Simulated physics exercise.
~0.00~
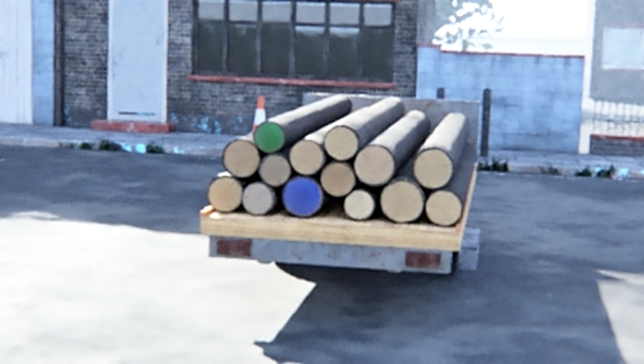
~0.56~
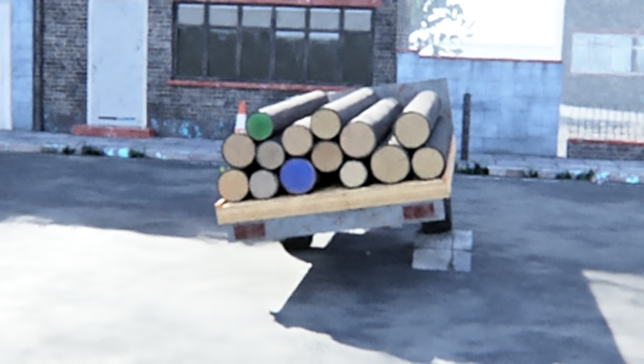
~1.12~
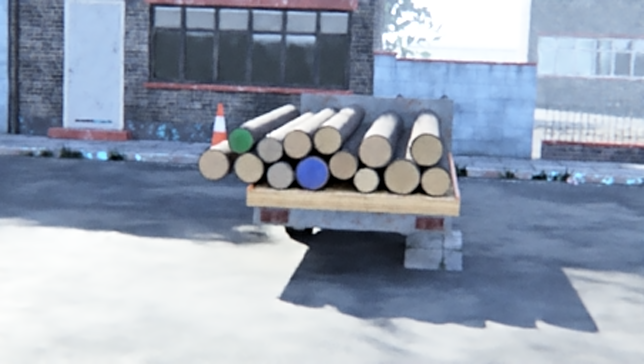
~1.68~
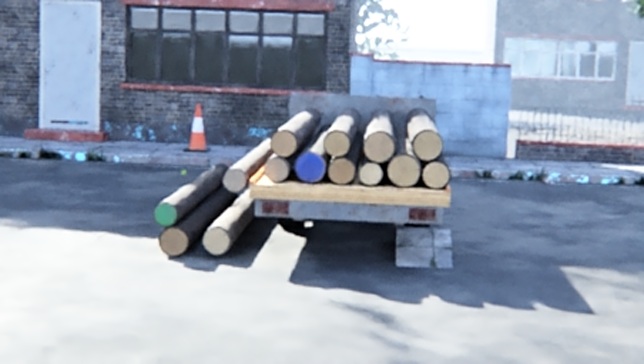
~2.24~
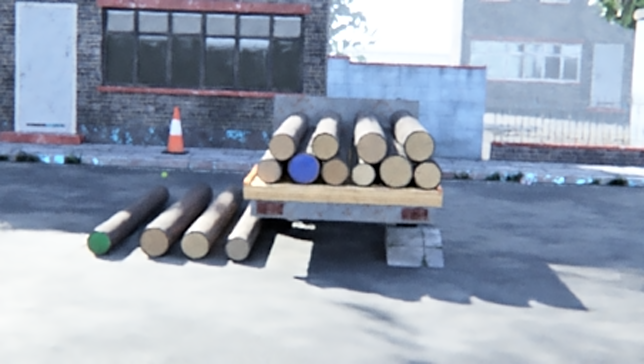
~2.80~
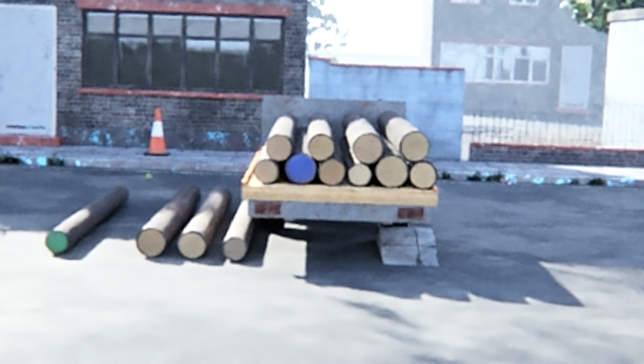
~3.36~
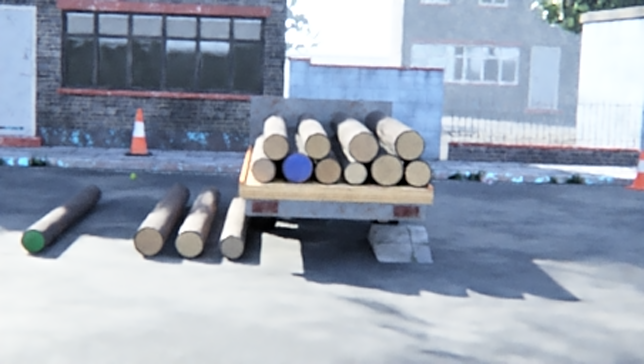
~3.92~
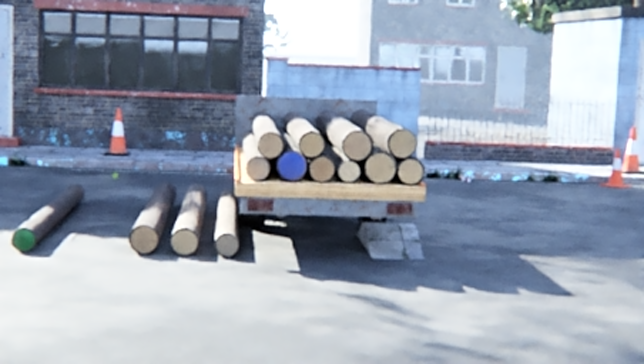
Untied timber poles on a low trailer tilting and levelling, four spilling off the left side, green included, blue staying aboard.
